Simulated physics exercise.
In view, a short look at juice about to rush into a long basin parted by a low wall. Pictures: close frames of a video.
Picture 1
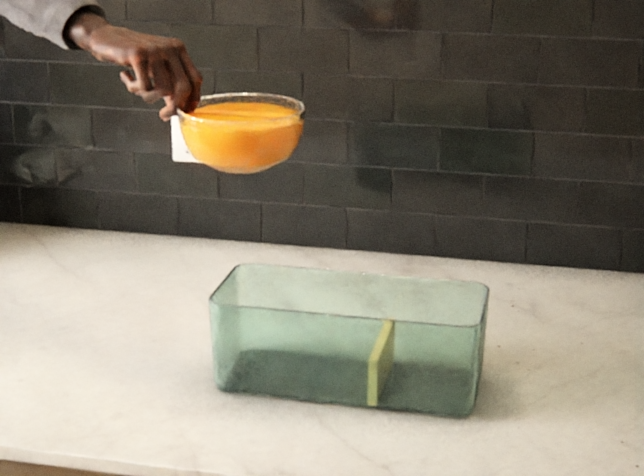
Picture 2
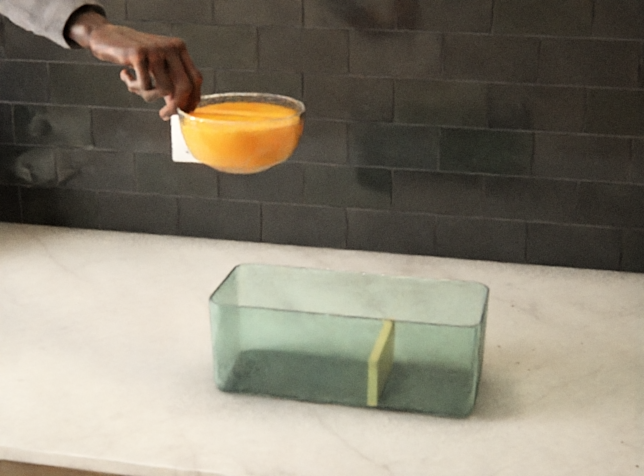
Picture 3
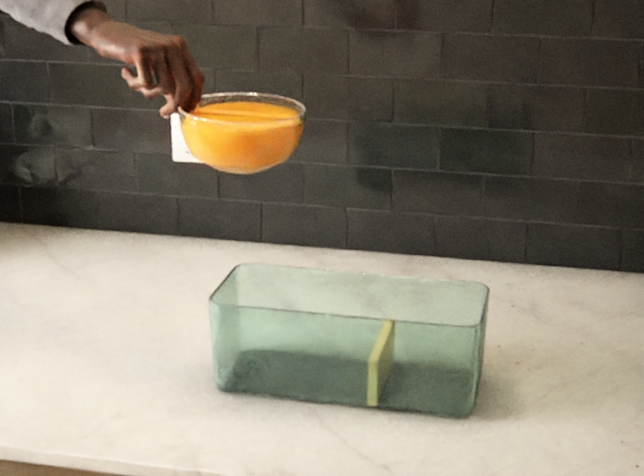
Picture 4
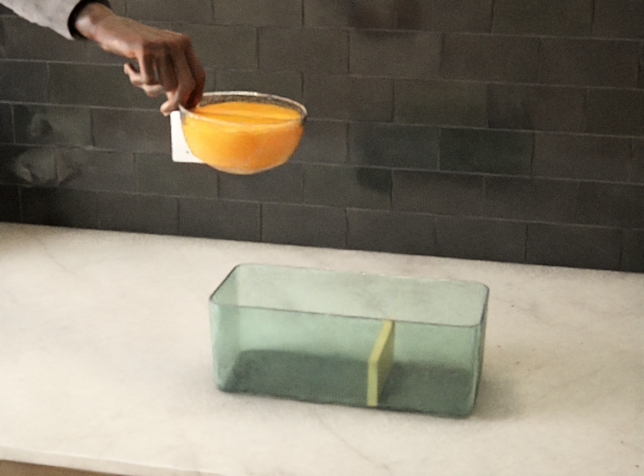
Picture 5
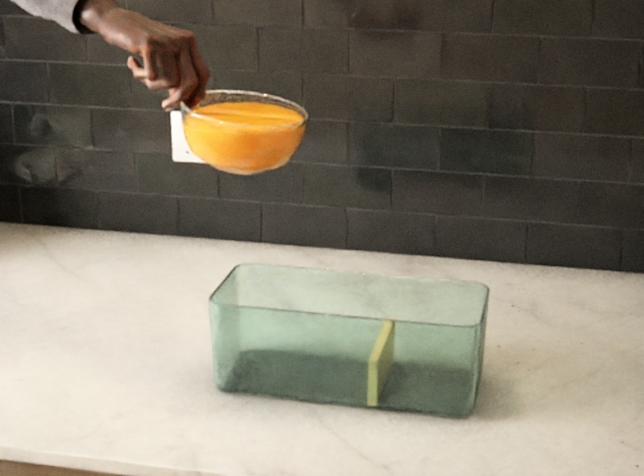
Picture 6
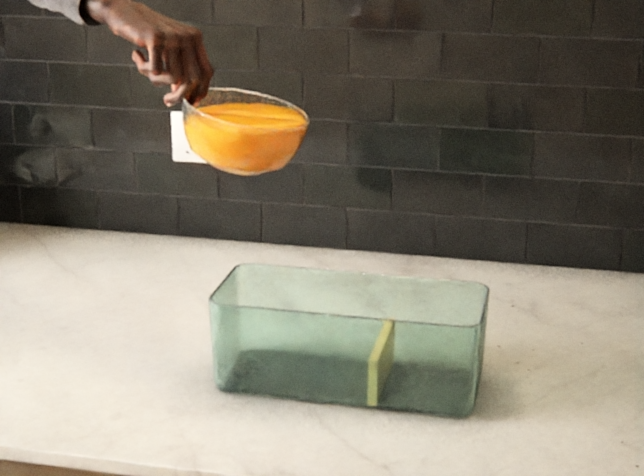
A hand reaching in from the upper left holds a clear glass bowl of bright orange liquid by its left rim, above a pale marble counter before a dark brick-tiled wall, seen from slightly above by a still camera. Below and to the right sits a long, translucent green basin with a low yellow-green divider right of its middle. The bowl stays nearly level at first, then tilts slightly, its right side dipping as the hand lifts a little.
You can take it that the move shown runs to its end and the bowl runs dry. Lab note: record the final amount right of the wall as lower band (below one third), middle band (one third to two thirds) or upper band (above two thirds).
Recorded: Lower band.
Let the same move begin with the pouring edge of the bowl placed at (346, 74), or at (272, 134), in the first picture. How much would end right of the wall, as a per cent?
First place gives some 80 %, second place some 0 %.
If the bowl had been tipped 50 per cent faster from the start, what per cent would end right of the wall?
15 per cent or thereabouts.
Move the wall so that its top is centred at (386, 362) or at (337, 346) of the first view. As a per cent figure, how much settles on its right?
Note: Roughly 35 % in case one, 80 % in case two.
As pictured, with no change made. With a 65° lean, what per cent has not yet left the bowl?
About 40 % remains.
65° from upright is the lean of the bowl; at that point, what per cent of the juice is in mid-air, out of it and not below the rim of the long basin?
Somewhere around 40 per cent of it.
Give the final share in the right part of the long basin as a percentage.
Roughly 25 %.
A moment on, the bowl is tipped part way and 39 per cent is still to pour, 16 is left of the wall and 4 right of it.
Next, the bowl is tipped right over and 1 per cent is still to pour, 65 is left of the wall and 24 right of it.
Then the bowl is tipped right over and 0 per cent is still to pour, 73 is left of the wall and 25 right of it.
Later the bowl is tipped right over and 0 per cent is still to pour, 73 is left of the wall and 25 right of it.
At rest 73 per cent lies left of the wall, 25 right of it and 2 outside.
